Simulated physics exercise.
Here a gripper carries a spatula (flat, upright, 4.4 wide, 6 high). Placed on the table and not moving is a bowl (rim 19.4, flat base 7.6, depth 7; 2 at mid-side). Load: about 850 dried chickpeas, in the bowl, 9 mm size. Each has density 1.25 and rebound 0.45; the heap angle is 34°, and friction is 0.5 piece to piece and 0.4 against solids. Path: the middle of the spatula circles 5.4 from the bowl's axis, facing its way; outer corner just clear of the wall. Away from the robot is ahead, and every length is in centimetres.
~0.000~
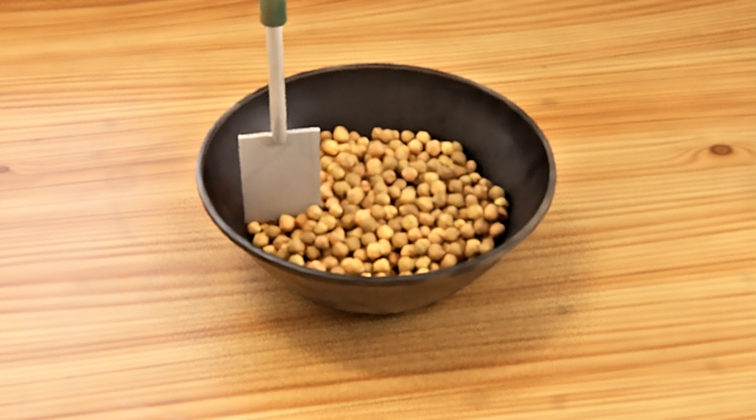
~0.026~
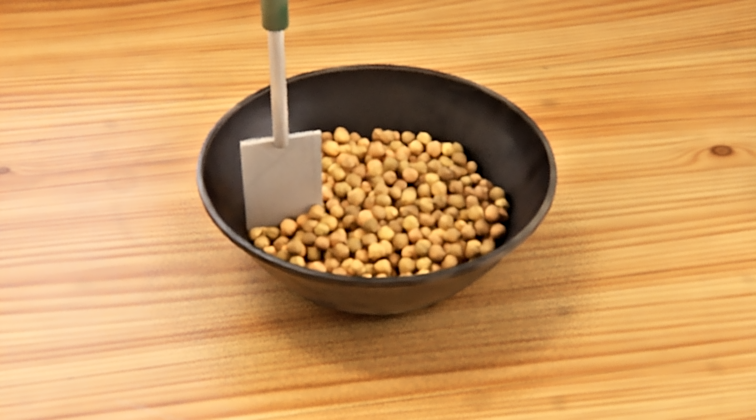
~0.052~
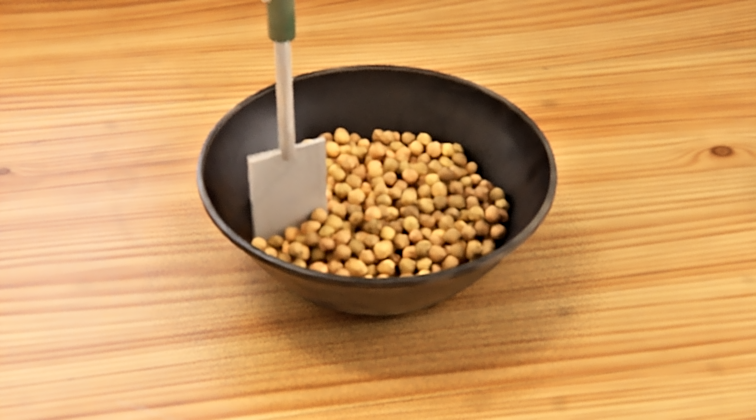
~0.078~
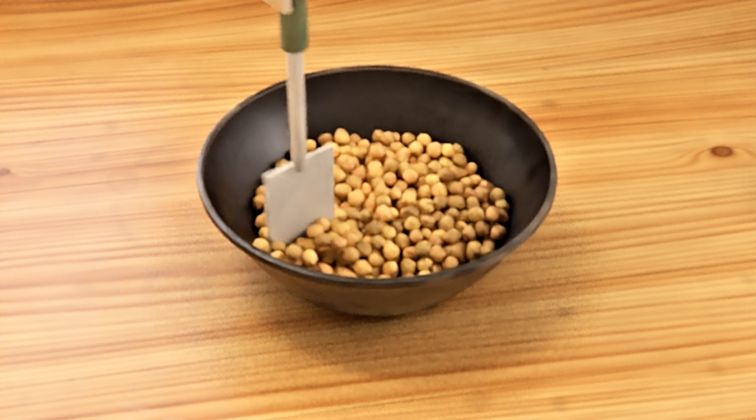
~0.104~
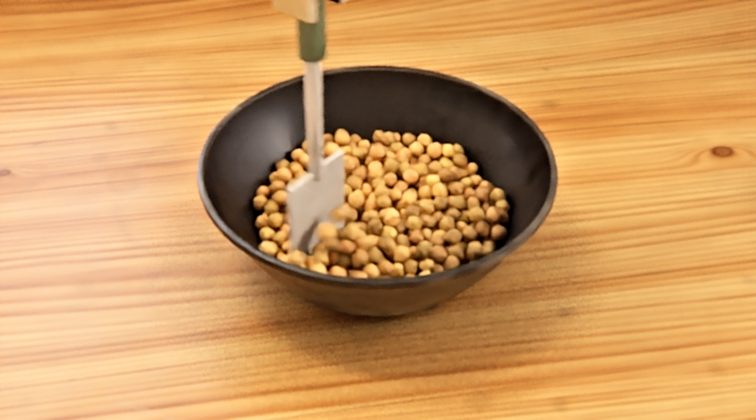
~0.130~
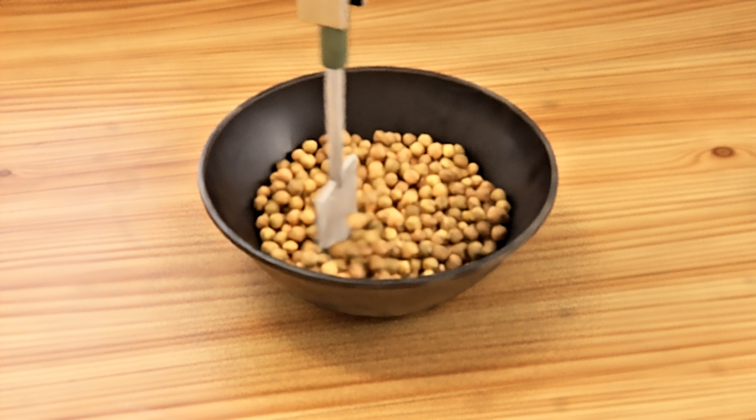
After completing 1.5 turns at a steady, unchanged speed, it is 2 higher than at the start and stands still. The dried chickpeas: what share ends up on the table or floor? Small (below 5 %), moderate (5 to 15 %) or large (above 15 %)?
Small.
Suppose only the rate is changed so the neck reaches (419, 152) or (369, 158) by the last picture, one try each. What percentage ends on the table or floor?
Near 10 per cent for the first, near 5 per cent for the second.
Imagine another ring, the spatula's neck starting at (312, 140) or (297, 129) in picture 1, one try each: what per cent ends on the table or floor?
Roughly 0 and 5 per cent.
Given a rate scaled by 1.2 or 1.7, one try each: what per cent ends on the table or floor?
Around 5 percent on the first try and 5 percent on the second.
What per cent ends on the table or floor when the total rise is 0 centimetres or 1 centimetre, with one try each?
10 % and 5 %.
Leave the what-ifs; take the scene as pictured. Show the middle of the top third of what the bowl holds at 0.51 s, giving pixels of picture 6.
Somewhere around (389, 178) in the last view.
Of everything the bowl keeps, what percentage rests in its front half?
Close to 50 in a hundred.
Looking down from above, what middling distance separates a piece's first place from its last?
Reading: Around 0 cm.
After 0.51 s, 245° round, highest piece 8 above the table; 845 in the bowl, 5 on the table or floor.
After 0.88 s, 75° round, highest piece 6 above the table; 839 in the bowl, 11 on the table or floor.
After 1.27 s, 180° round, highest piece 6 above the table; 839 in the bowl, 11 on the table or floor.
After 1.97 s, 180° round, highest piece 6 above the table; 839 in the bowl, 11 on the table or floor.
In the end, 839 in the bowl, 11 on the table or floor. That is 1 % on the table or floor.
